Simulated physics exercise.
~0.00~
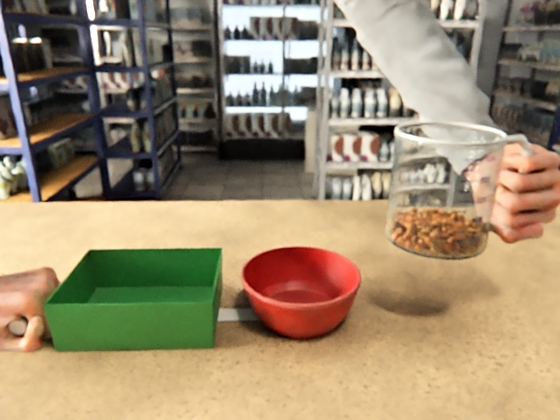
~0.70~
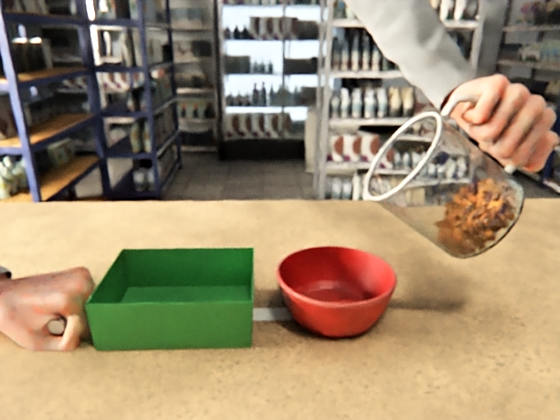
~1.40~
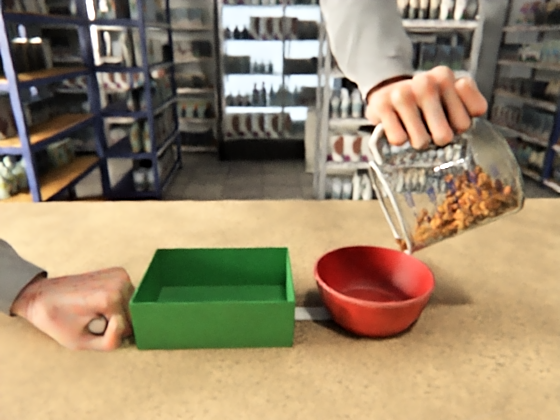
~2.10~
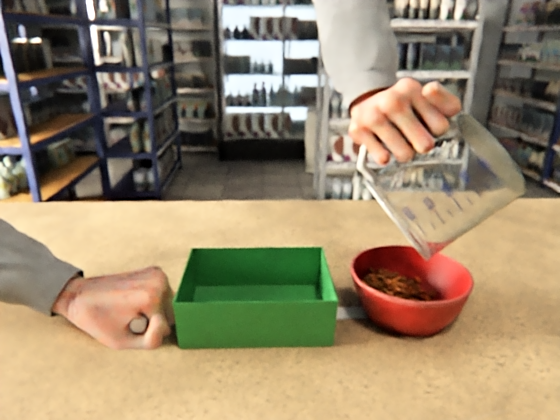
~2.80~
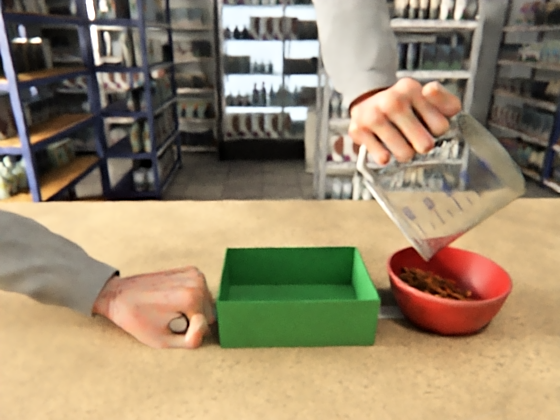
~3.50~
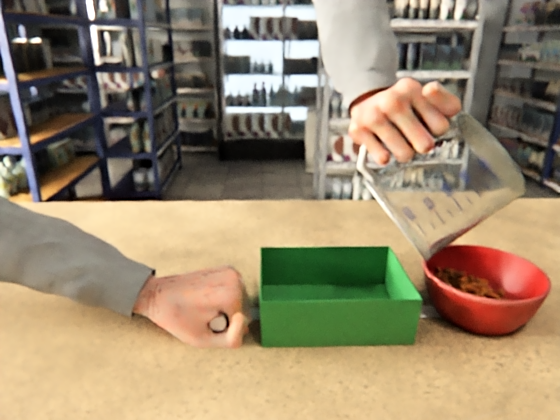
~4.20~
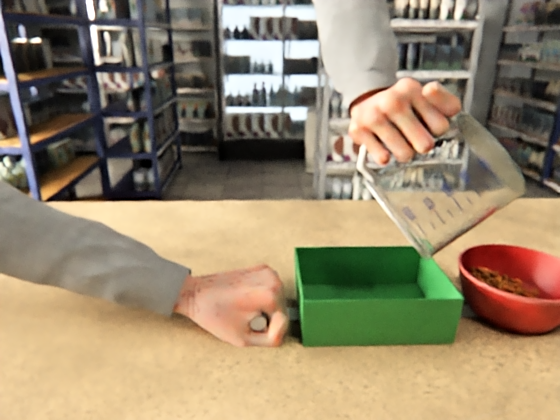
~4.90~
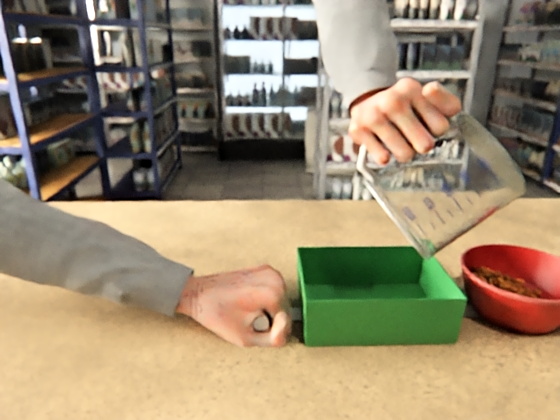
A hand in a grey sleeve holds a clear jug of cat kibble above the right side of a table, while another hand at the left rests against a green tin linked by a strip to a red bowl. The left hand pushes the tin and bowl steadily to the right as the jug tips over toward them. The kibble slides to the jug's mouth and pours into the red bowl. The emptied jug stays tilted while the row keeps moving right beneath it. Finally the row halts, with the kibble in the red bowl and the green tin empty.
